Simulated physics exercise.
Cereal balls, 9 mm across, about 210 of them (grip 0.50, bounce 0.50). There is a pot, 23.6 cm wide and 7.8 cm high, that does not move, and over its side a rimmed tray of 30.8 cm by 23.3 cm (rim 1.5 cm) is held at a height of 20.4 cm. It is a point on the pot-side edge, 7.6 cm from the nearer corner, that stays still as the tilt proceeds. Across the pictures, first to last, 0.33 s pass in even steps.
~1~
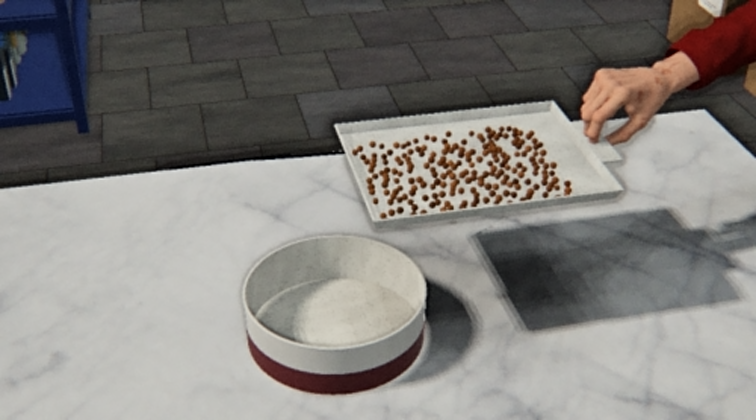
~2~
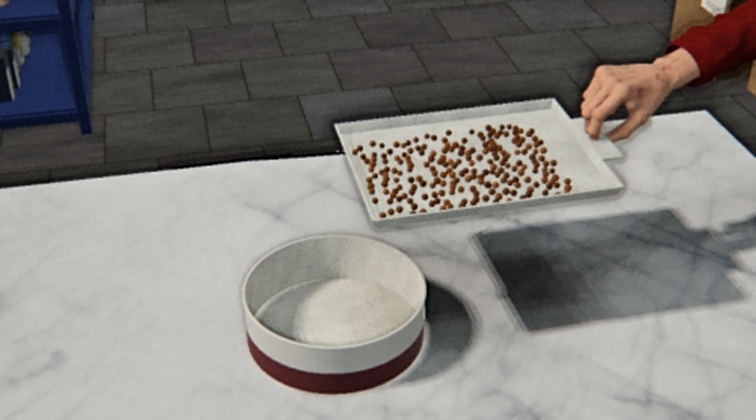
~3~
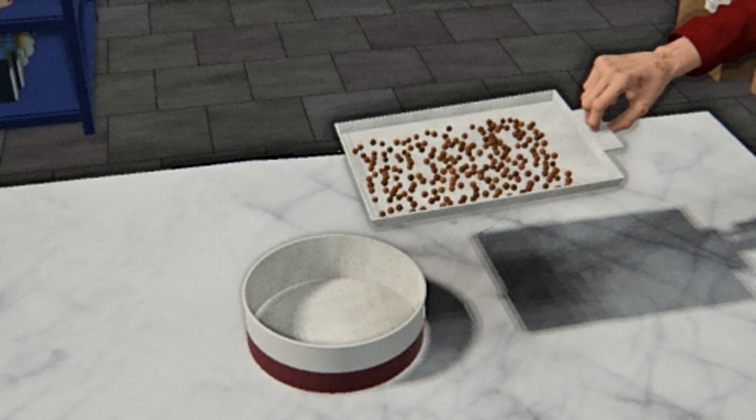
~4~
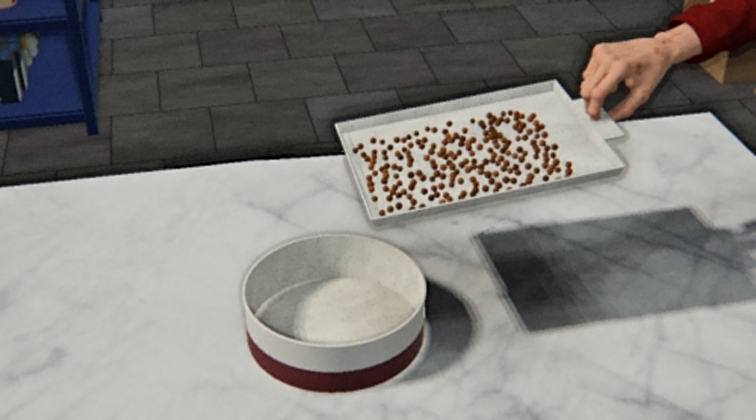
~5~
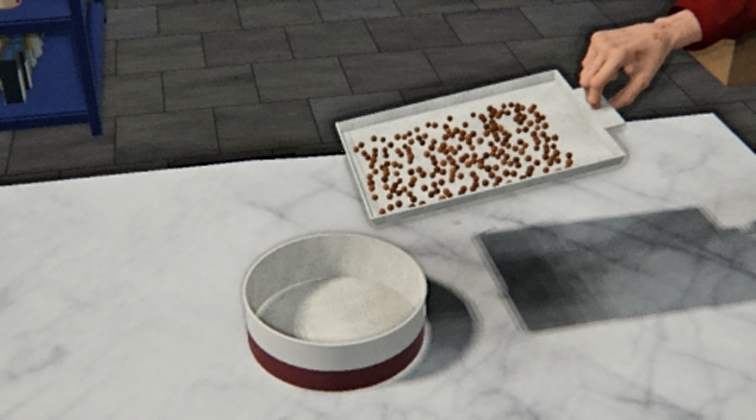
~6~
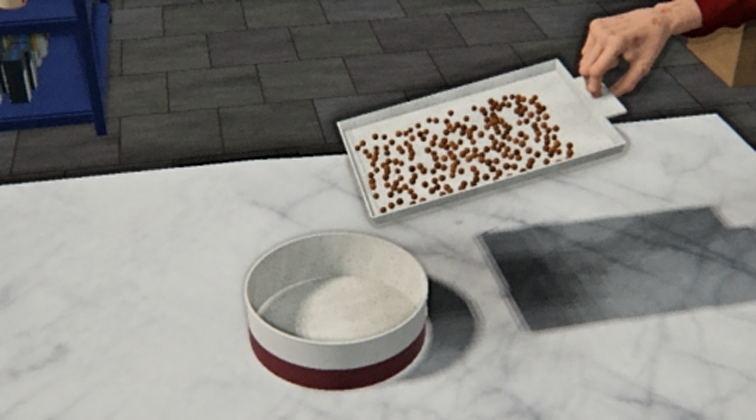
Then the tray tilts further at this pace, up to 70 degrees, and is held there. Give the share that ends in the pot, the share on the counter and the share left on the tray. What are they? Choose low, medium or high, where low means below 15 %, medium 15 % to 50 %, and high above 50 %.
Shares - pot: Low, counter: Low, tray: High.
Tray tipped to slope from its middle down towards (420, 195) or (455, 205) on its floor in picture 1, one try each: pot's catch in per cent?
Estimate: Some 5 % and some 0 % respectively.
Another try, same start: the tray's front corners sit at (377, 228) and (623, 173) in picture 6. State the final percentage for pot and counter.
Per cent by place - pot 5, counter 5.
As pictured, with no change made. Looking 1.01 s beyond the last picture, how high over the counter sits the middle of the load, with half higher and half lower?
I'd put it near 24 cm.
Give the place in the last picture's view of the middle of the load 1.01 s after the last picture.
Approx. (372, 160).
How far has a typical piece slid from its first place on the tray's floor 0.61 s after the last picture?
I'd say close to 10 centimetres.
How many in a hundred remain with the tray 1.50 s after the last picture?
Close to 95 in a hundred parts of the load.
Then, 0.61 s after the last picture, tilt 40 degrees; the tray holds 100 %, the pot 0 %.
Then, 1.01 s after the last picture, tilt 57 degrees; the tray holds 95 %, the pot 5 %.
Then, 1.50 s after the last picture, tilt 70 degrees; the tray holds 95 %, the pot 5 %.
In the end, pot 5 %, counter 0 %, tray 95 %.
